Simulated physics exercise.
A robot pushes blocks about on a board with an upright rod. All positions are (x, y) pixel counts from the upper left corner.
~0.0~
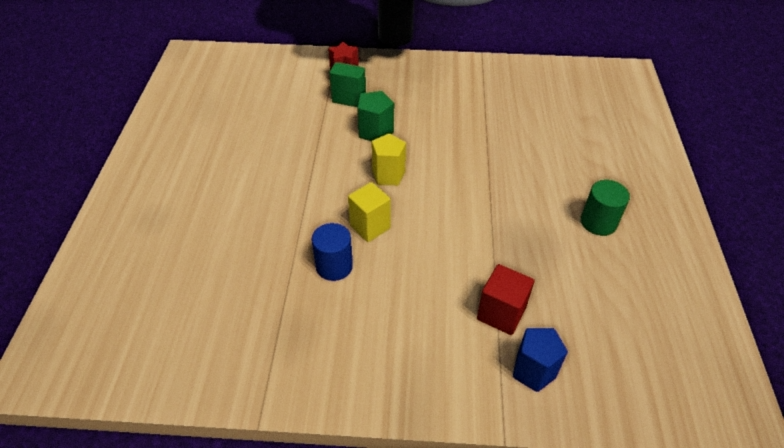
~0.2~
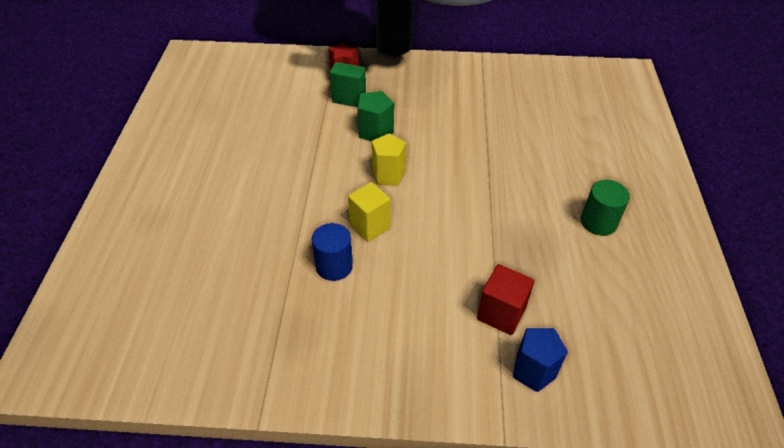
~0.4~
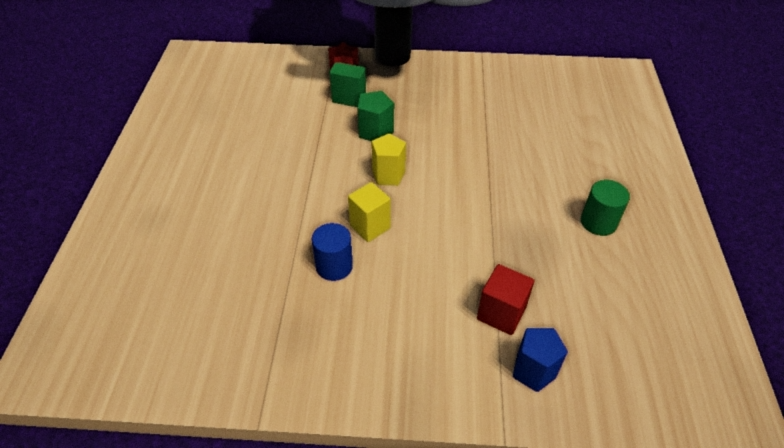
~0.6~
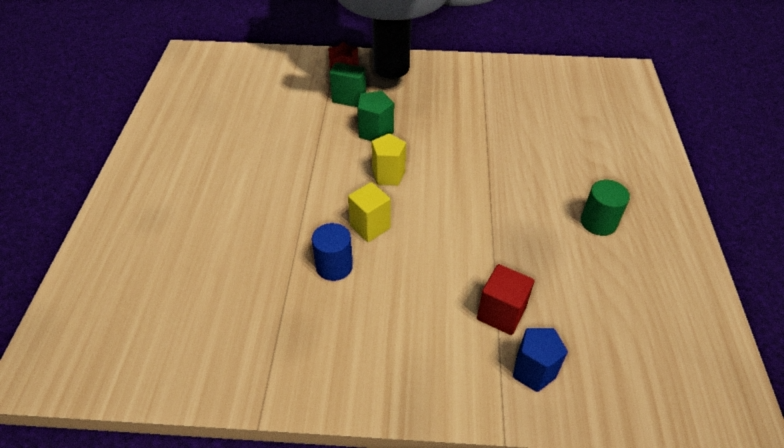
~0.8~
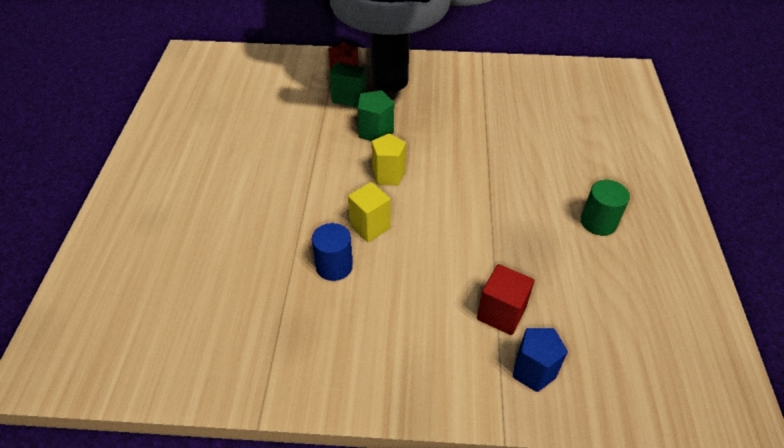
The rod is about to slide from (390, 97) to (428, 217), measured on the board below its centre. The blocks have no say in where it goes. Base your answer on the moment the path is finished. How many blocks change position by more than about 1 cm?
Two will move.
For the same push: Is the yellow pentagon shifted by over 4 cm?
No, that is not how it ends up.
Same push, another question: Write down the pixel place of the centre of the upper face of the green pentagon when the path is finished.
The centre of its top will be at (366, 121).
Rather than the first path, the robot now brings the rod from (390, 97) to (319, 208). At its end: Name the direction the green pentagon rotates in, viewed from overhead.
It spins anti-clockwise.
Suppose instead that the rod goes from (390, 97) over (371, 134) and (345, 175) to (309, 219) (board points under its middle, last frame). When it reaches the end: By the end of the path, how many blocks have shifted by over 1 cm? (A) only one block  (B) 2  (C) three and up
My answer is option A.
What follows on the original path. One third of the way, rod (400, 117); green pentagon (367, 116), turned 50° clockwise.
Two thirds of the way, rod (413, 157); green pentagon (366, 121), turned 80° clockwise; yellow pentagon (383, 156), turned 20° clockwise.
At the end, rod (430, 201); green rectangular block unmoved; green pentagon (366, 121), turned 80° clockwise; yellow pentagon (381, 159), turned 40° clockwise.
